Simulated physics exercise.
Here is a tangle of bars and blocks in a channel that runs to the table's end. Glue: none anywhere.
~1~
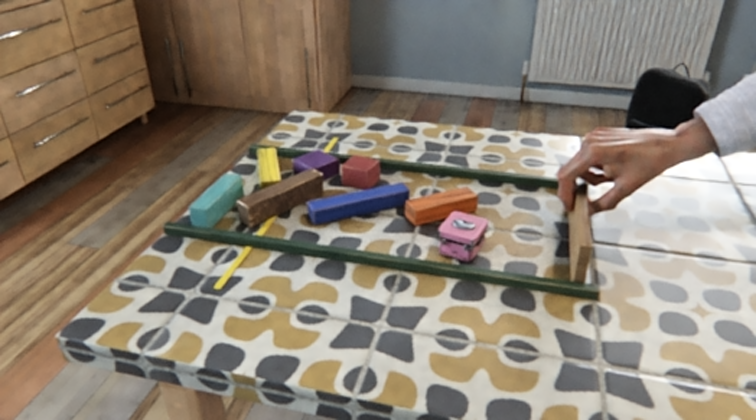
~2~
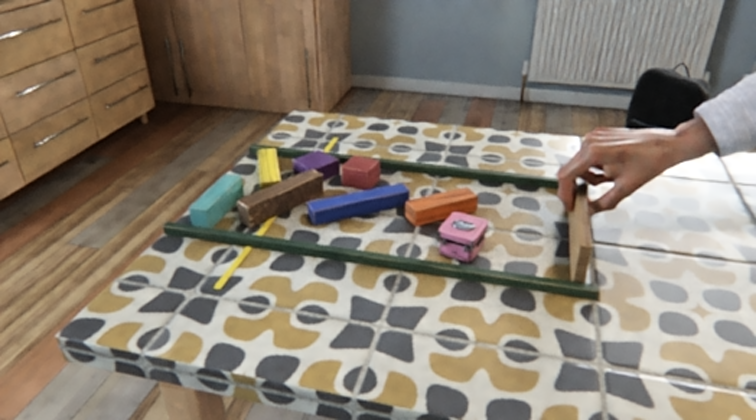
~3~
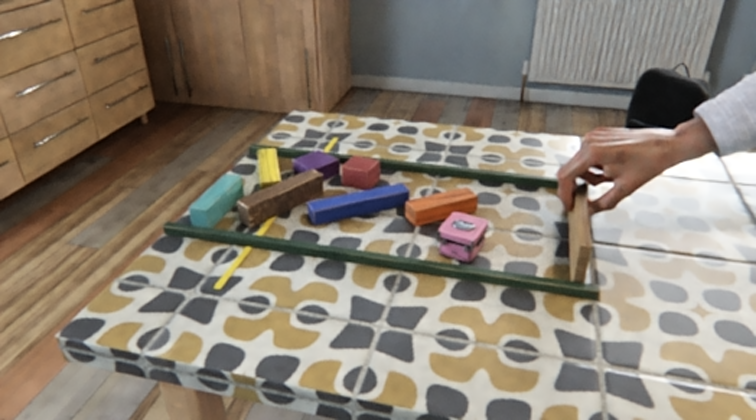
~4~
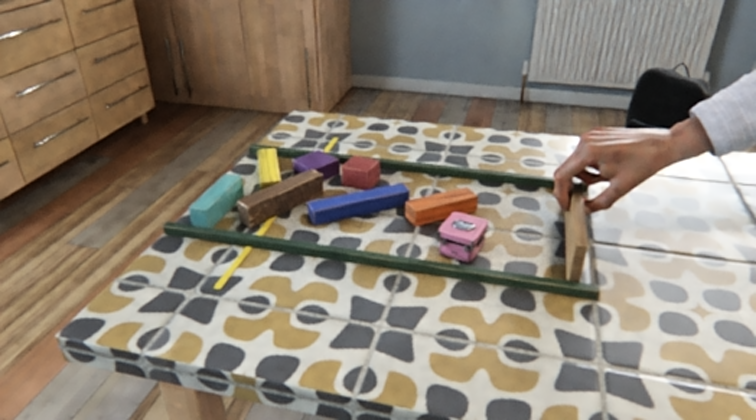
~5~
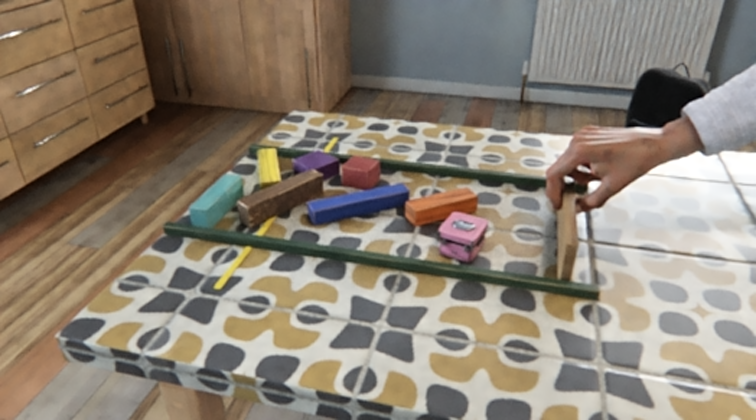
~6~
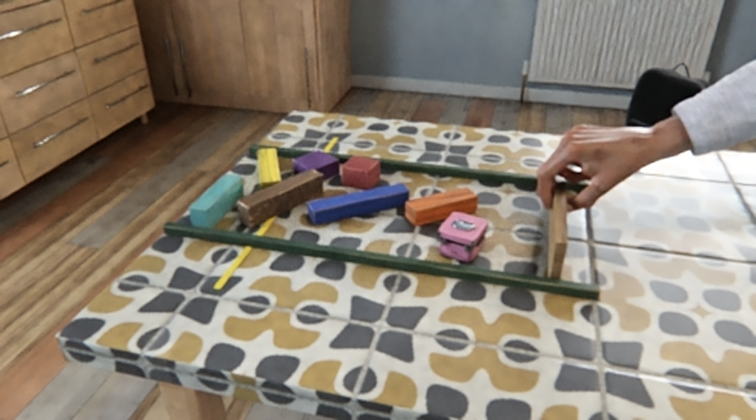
On a patterned tabletop, a hand slides a wooden board slightly left toward colourful blocks.
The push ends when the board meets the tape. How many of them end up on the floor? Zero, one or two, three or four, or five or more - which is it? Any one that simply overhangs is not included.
Dropped: One or two.
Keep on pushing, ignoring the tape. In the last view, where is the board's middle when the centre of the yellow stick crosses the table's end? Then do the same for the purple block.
The middle is at (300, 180) when it's the yellow stick, and at (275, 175) when it's the purple block.
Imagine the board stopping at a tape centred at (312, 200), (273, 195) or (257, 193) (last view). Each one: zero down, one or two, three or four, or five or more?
Counts as listed: Not one / three or four / three or four.
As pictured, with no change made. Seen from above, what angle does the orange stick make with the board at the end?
About 30 degrees.
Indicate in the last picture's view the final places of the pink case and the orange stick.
Pink case: About (250, 213); orange stick: About (261, 191).
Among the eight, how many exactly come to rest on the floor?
Altogether the count is 2.
Soon after, none off yet; turquoise bar at rest near (218, 201); yellow stick at rest near (269, 172); brown bar at rest near (283, 197).
In the end, the number that fall off is one or two; gone, yellow stick and turquoise bar.
